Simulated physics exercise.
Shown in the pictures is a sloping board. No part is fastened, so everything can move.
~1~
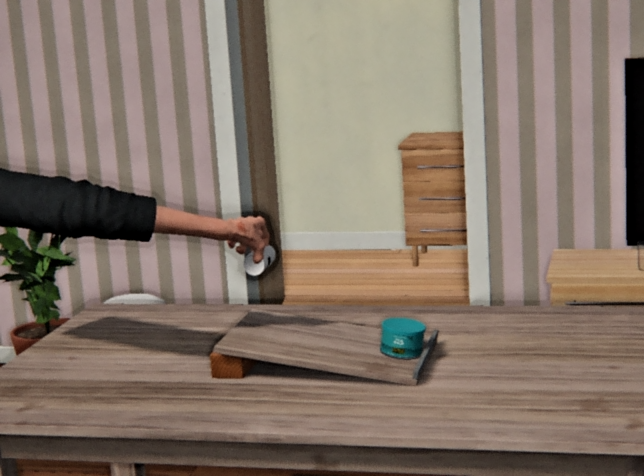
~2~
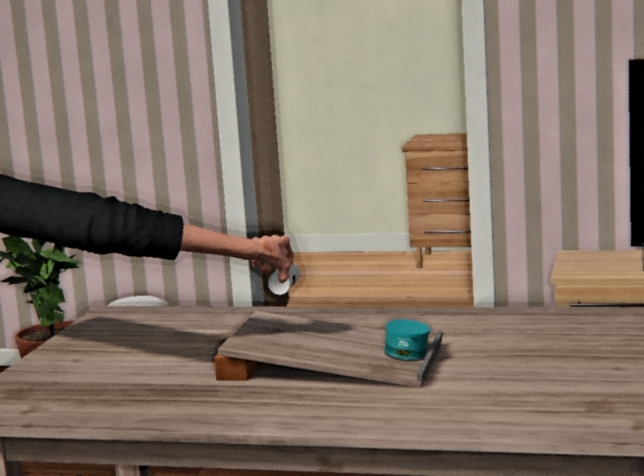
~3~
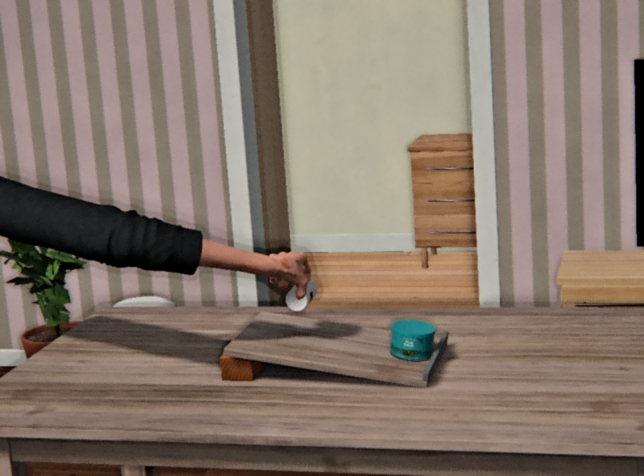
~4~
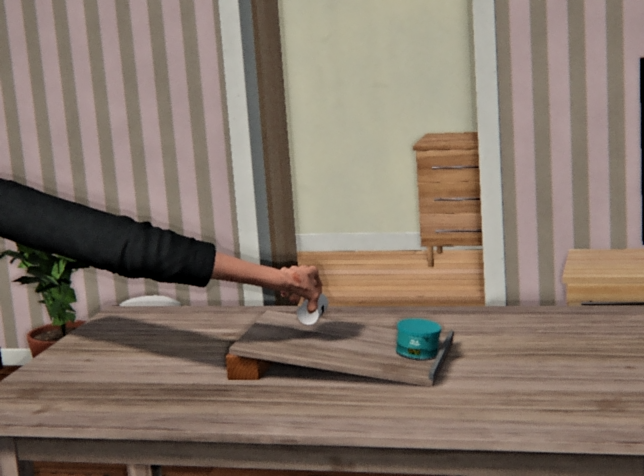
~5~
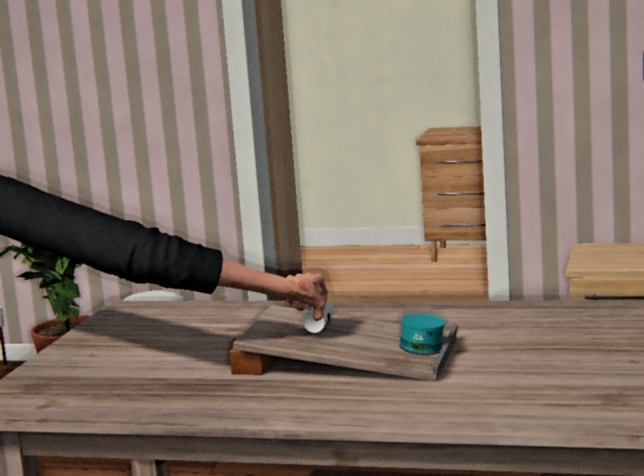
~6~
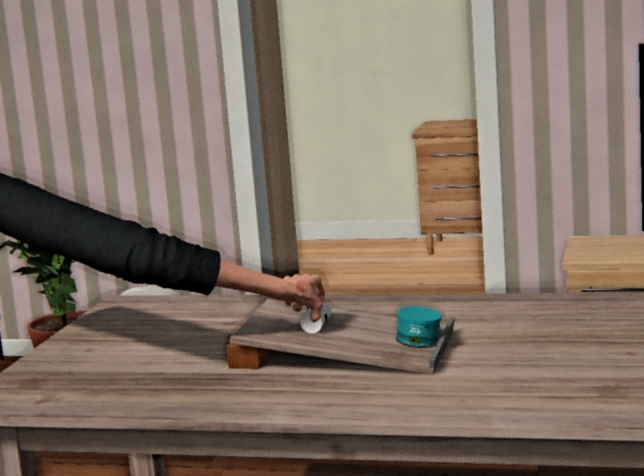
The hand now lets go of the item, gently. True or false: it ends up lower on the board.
True.
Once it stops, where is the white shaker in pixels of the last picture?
Close to (387, 327) in the last picture.
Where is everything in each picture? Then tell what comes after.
In the first picture, still above its spot; white shaker (260, 259); turquoise tub (403, 338).
In the second picture, still above its spot; white shaker (285, 278); turquoise tub (407, 340).
In the third picture, still above its spot; white shaker (302, 294); turquoise tub (413, 340).
In the fourth picture, still above its spot; white shaker (313, 308); turquoise tub (418, 339).
In the fifth picture, still above its spot; white shaker (319, 316); turquoise tub (422, 334).
In the sixth picture, in place under the hand; white shaker (316, 316); turquoise tub (419, 327).
Then, 0.40 s on from there, white shaker shifted about its own width near (332, 319).
Then, 0.50 s on from there, white shaker shifted about its own width near (344, 321).
Then, 0.70 s on from there, white shaker shifted well along near (380, 326).
Then, 0.80 s on from there, white shaker shifted well along near (387, 327).
In the end, moved from the start, white shaker; turquoise tub unmoved. At the end, from the last picture's camera, white shaker near (387, 327). The white shaker runs down the board.
